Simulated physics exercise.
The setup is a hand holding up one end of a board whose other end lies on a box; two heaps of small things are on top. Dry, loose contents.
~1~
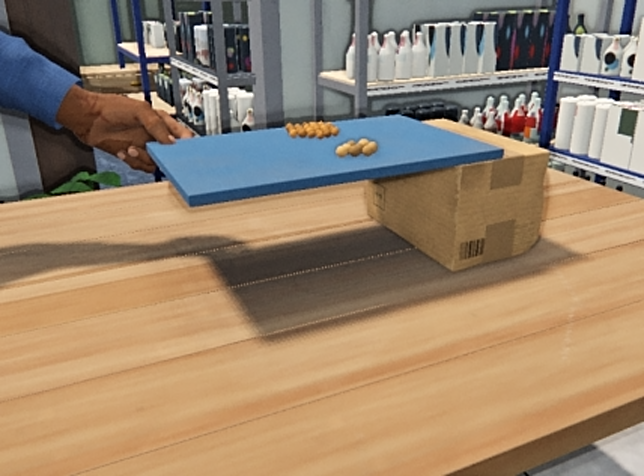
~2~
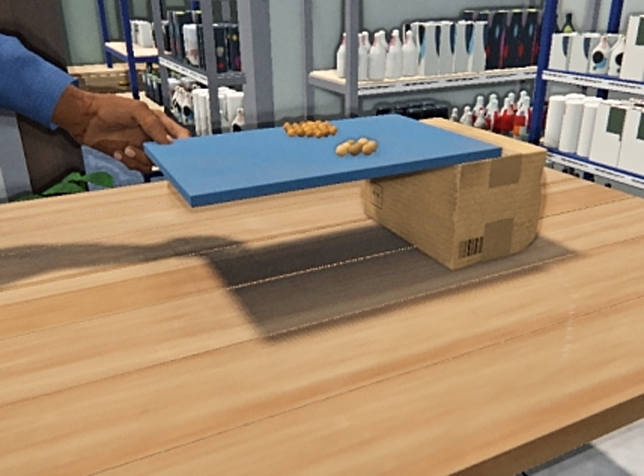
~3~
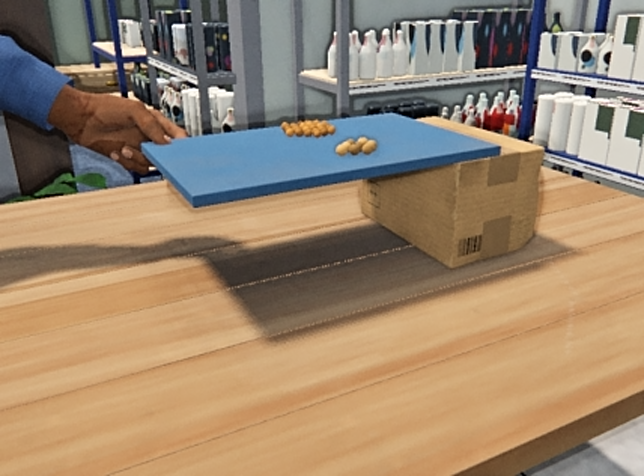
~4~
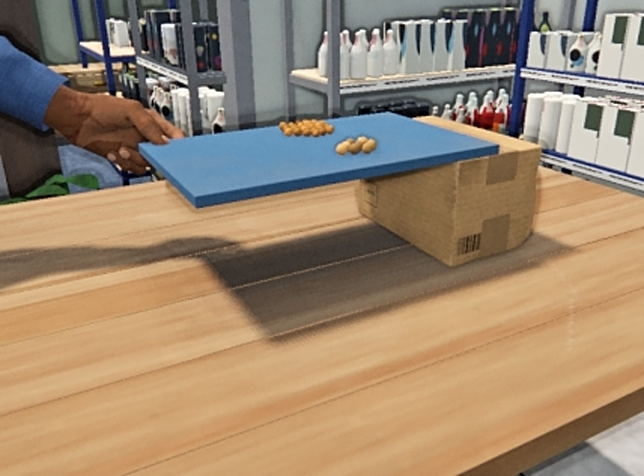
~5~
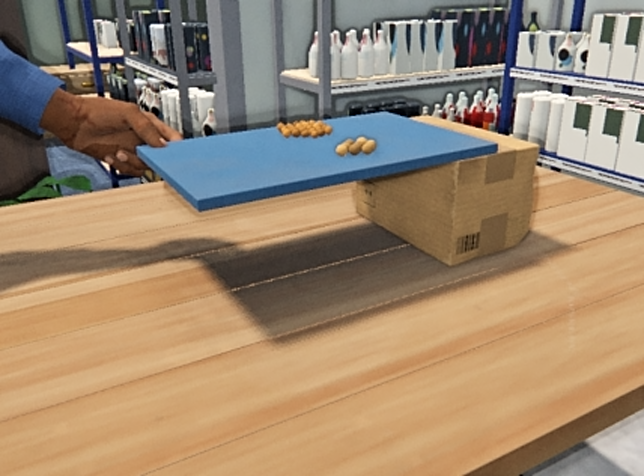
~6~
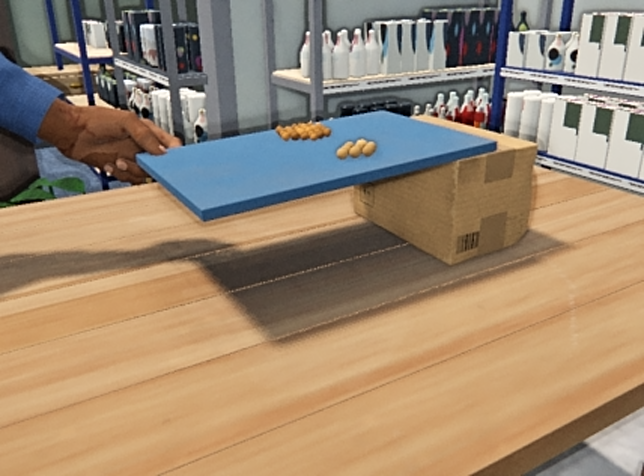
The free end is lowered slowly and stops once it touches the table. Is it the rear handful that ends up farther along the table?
No, the front one does.
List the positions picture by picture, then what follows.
In the first picture, held end of the board (198, 197), level; box (448, 187), nearly half as high as the board is long; front handful (360, 148), a few round wooden beads; back handful (308, 130), some roasted chickpeas.
In the second picture, held end of the board (199, 197), level; back handful (306, 130).
In the third picture, held end of the board (201, 197), level; front handful (359, 147).
In the fourth picture, held end of the board (203, 198), level; back handful (303, 129).
In the fifth picture, held end of the board (205, 201), level; front handful (358, 147).
In the sixth picture, held end of the board (209, 210), down by 2°; box (436, 182); front handful (359, 149), not moving; back handful (300, 132), not moving.
Then, 0.56 s later than the last frame, board sloping at 16°; front handful every one still on the board; back handful every one still on the board.
Then, 1.06 s later than the last frame, board resting at 26°; front handful mostly up to a board's length out; back handful mostly less than half a board's length out.
Then, 1.48 s later than the last frame, board resting at 26°; front handful mostly one to two board lengths out; back handful mostly less than half a board's length out.
When it is over, board resting at 26°; front handful mostly more than two board lengths out, the larger part gone off the table; back handful mostly less than half a board's length out; the front handful has gone farther.
